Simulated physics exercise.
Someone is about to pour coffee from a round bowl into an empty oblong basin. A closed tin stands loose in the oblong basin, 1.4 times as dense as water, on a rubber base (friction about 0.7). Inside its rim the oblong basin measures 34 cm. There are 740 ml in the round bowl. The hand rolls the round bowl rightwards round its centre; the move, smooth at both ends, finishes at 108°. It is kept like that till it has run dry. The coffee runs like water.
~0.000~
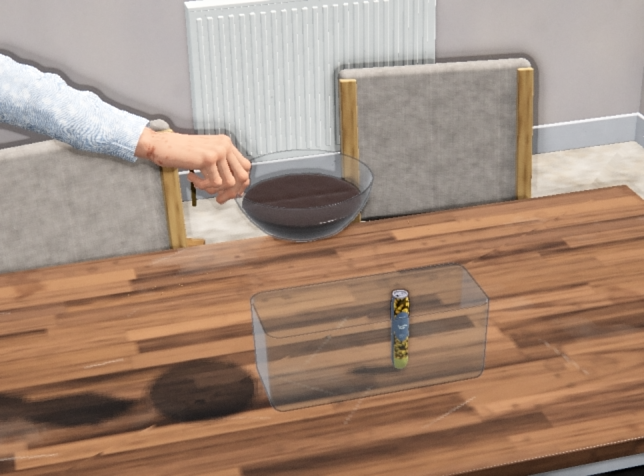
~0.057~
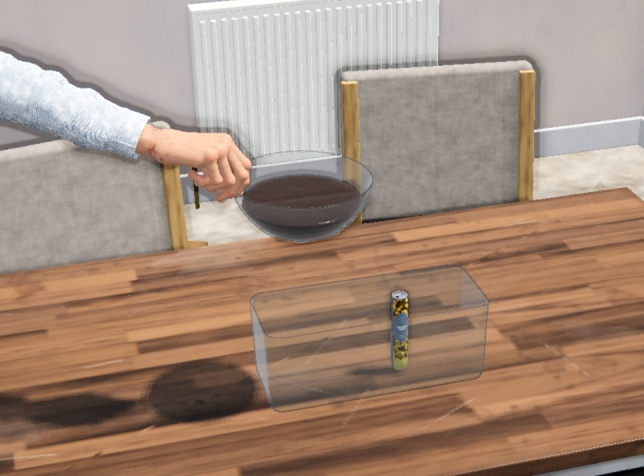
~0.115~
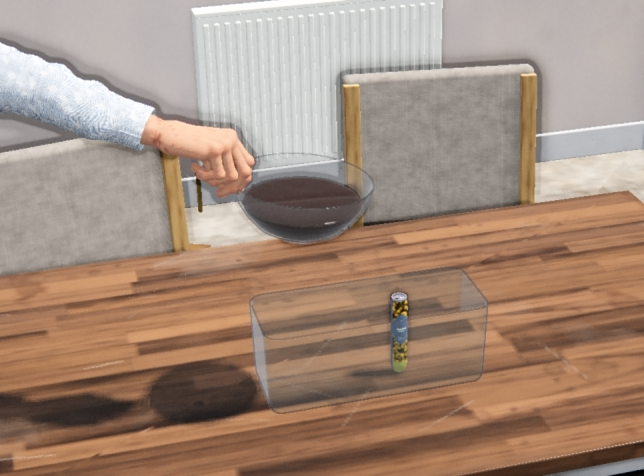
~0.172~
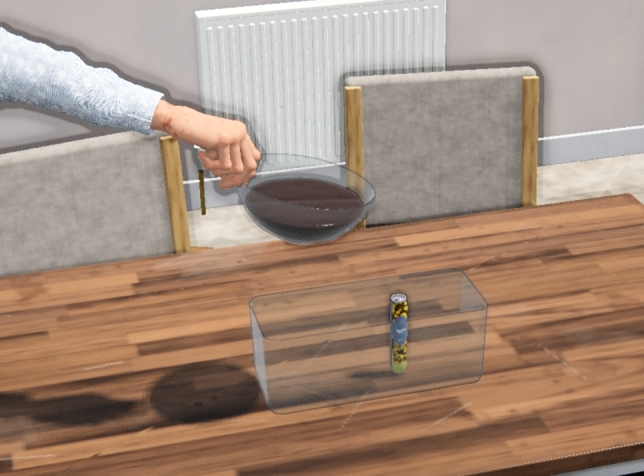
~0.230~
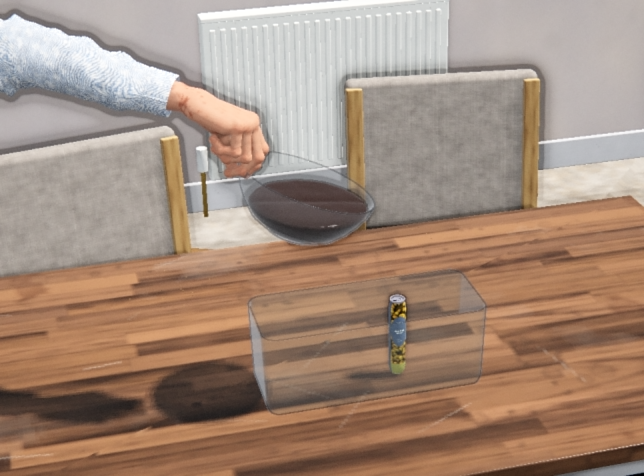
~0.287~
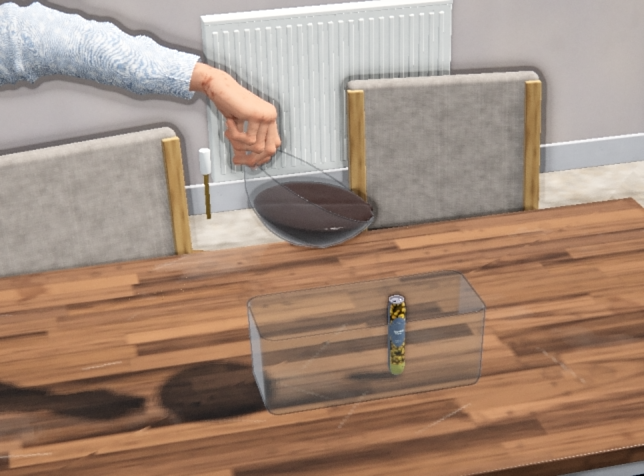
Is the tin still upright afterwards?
It remains upright.
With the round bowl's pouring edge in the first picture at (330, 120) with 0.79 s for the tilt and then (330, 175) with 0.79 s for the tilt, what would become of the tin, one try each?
First it falls; then it topples.
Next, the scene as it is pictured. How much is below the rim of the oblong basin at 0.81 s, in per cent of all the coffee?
Near 94 in a hundred.
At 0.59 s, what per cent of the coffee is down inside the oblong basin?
Some 48 per cent.
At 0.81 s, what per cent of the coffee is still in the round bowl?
Near 0 in a hundred.
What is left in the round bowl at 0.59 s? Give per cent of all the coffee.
Near 8 in a hundred.
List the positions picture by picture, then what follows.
In the first frame, it leans 0°; its right rim is at (370, 170); the coffee meets the walls at (241, 205) and (359, 189); the oblong basin's rim runs from (258, 318) to (476, 283); the tin's top is at (400, 297).
In the second frame, it leans 1°; its right rim is at (370, 172); the coffee meets the walls at (241, 205) and (359, 191).
In the third frame, it leans 6°; its right rim is at (371, 179); the coffee meets the walls at (242, 204) and (359, 195).
In the fourth frame, it leans 12°; its right rim is at (372, 187); the coffee meets the walls at (244, 202) and (361, 198).
In the fifth frame, it leans 21°; its right rim is at (371, 198); the coffee meets the walls at (248, 202) and (365, 201).
In the sixth frame, it leans 32°; its right rim is at (369, 211); the coffee meets the walls at (253, 205) and (365, 202); 1 per cent is over the edge.
After 0.59 s the tilt is 92° and 8 per cent is still to pour; the tin stands where it began.
After 0.81 s the tilt is 108° and 0 per cent is still to pour; the tin stands where it began.
After 1.04 s the tilt is 108° and 0 per cent is still to pour; the tin stands where it began.
After 1.29 s the tilt is 108° and 0 per cent is still to pour; the tin stands where it began.
In the end the tin stands where it began.
